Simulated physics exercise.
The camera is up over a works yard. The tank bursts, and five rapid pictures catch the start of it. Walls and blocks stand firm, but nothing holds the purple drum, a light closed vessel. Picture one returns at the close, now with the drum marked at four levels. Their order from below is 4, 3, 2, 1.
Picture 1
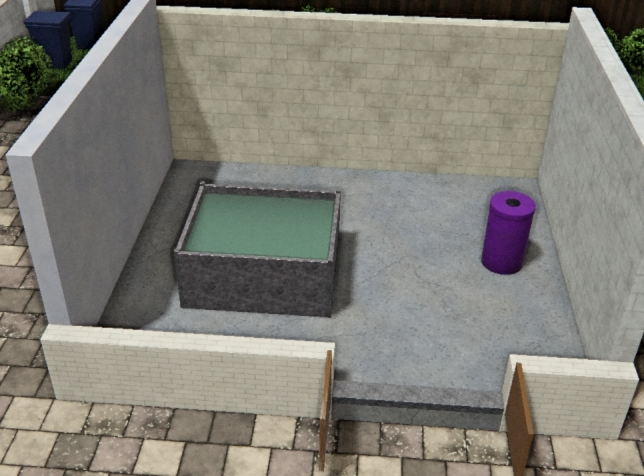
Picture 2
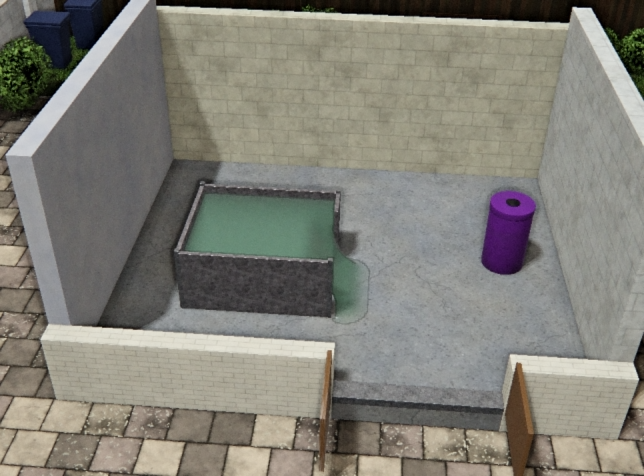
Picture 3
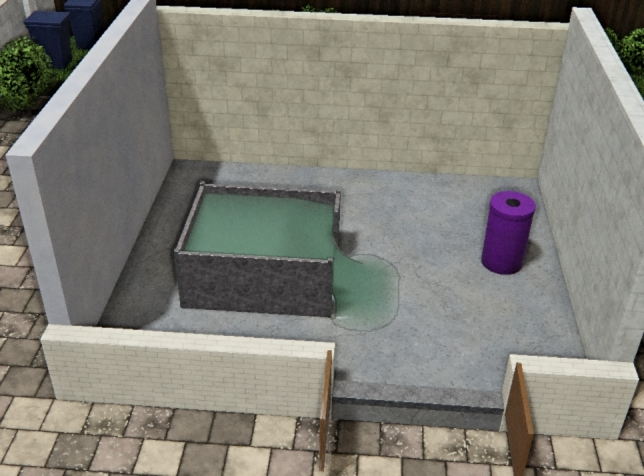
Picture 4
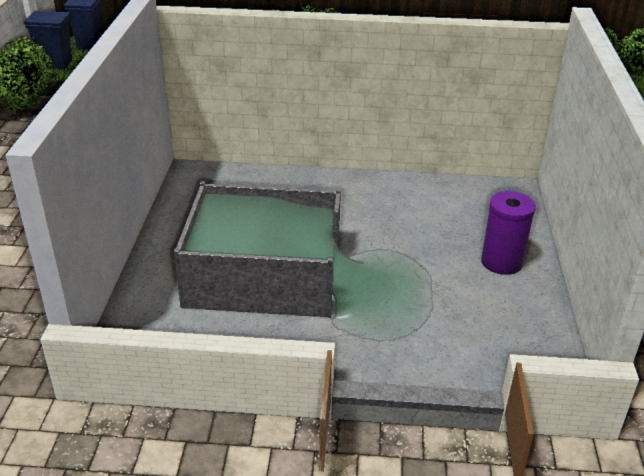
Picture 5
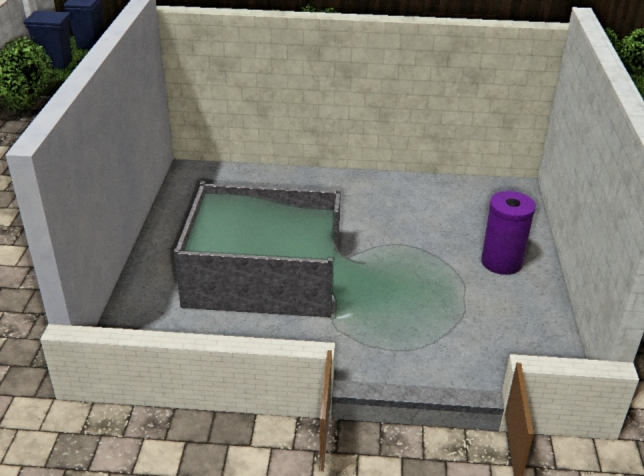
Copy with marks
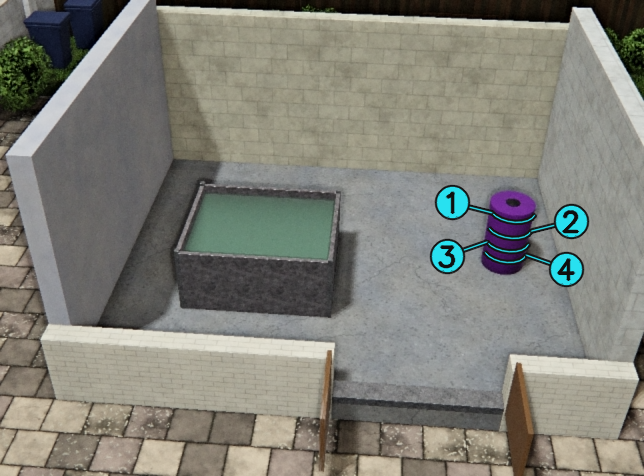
A square, dark stone tank brimming with green water stands left of centre in a walled yard, seen from a fixed, raised viewpoint. A purple drum stands to the right on the grey floor, with an open wooden gate in the low front wall and blue bins behind at upper left. Water pours from the tank's right side, spreading rightward in a widening, rounded green pool, while the drum stays still.
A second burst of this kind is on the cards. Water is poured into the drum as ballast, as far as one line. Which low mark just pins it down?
3.
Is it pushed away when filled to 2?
No, that is safe.
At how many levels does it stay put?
Three of the four.
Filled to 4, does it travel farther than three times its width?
No, it does not.
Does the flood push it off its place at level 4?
Yes.
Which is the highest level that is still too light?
Level 4.
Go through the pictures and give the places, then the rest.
In the first frame, lid of the purple drum at (513, 203); tank full, its middle at (262, 226); open gate at (421, 352).
In the second frame, 2 % of the ground under water, its edge towards the drum at (362, 276).
In the third frame, 4 % of the ground under water, its edge towards the drum at (388, 267).
In the fourth frame, 7 % of the ground under water, its edge towards the drum at (424, 279).
In the fifth frame, lid of the purple drum at (513, 203); 11 % of the ground under water, its edge towards the drum at (444, 265).
In cyan, 1 at (515, 222); 2 at (511, 238); 3 at (509, 251); 4 at (507, 262); from the bottom up 4, 3, 2, 1.
Choosing 1, it does not move.
Choosing 2, it does not move.
Choosing 3, it does not move.
Choosing 4, it is pushed about its own width away.
